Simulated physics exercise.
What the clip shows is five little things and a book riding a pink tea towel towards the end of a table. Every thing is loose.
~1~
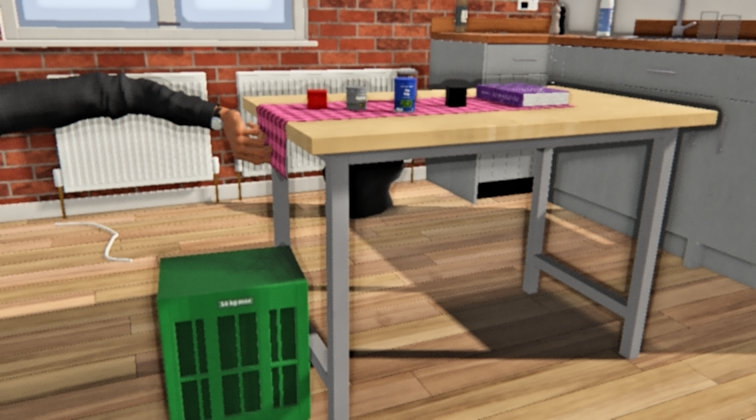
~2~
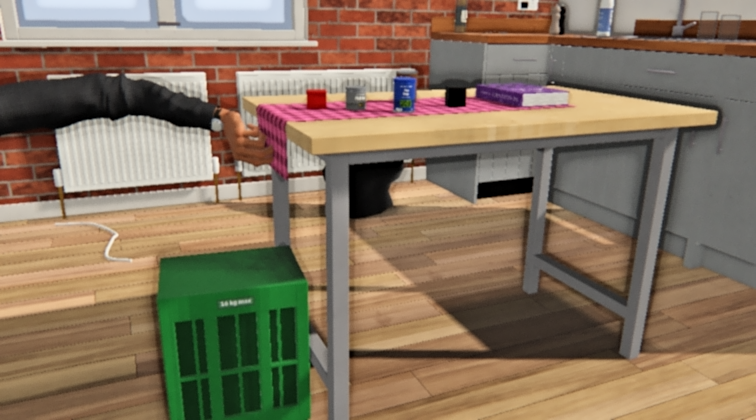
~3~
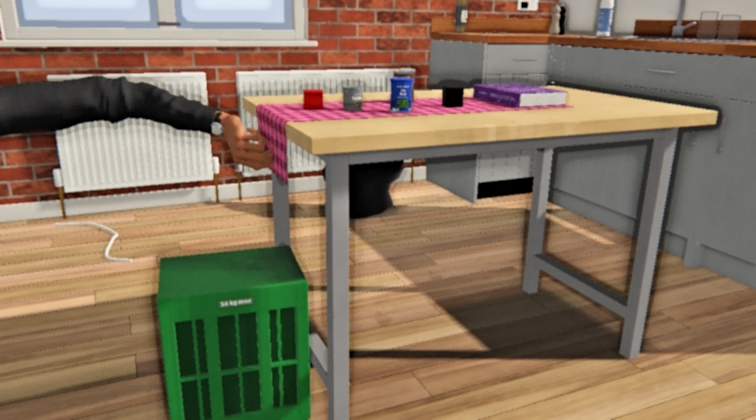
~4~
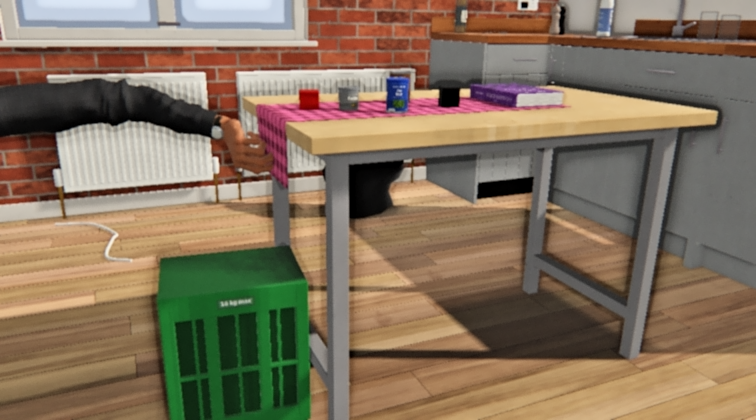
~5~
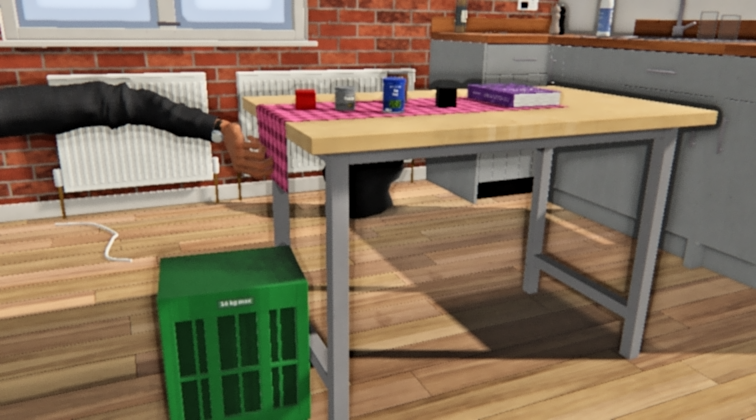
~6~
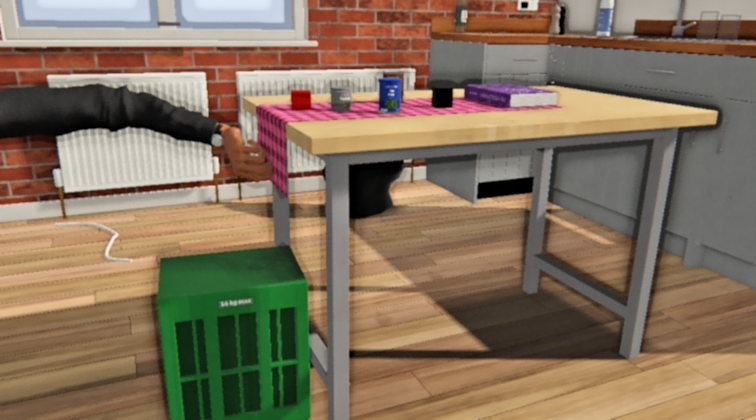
A hand at the left end of a table drew a pink patterned cloth slowly towards itself, and the small containers and purple book on top slid a little way left with it.
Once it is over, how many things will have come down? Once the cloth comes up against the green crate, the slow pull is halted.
Lost: Two.
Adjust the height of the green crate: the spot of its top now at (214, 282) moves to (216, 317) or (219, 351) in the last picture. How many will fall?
Then 3 and 4.
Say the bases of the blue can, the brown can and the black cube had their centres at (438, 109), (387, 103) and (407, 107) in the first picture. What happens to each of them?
The blue can stays on, the brown can stays on, the black cube remains up.
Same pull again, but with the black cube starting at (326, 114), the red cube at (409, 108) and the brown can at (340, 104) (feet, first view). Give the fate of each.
The black cube is off the top, the red cube is still on top and the brown can is off the top.
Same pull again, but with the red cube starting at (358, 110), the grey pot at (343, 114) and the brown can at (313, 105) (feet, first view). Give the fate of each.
The red cube ends up off the top, the grey pot ends up off the top, the brown can ends up off the top.
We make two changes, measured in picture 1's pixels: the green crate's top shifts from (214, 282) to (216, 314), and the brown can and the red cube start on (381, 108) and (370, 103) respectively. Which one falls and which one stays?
The brown can ends up off the top and the red cube ends up off the top.
Early on, hem near (272, 222); red cube gone.
Midway, hem on the crate; red cube and grey pot gone.
Finally, hem on the crate; red cube and grey pot gone. It carries off two.
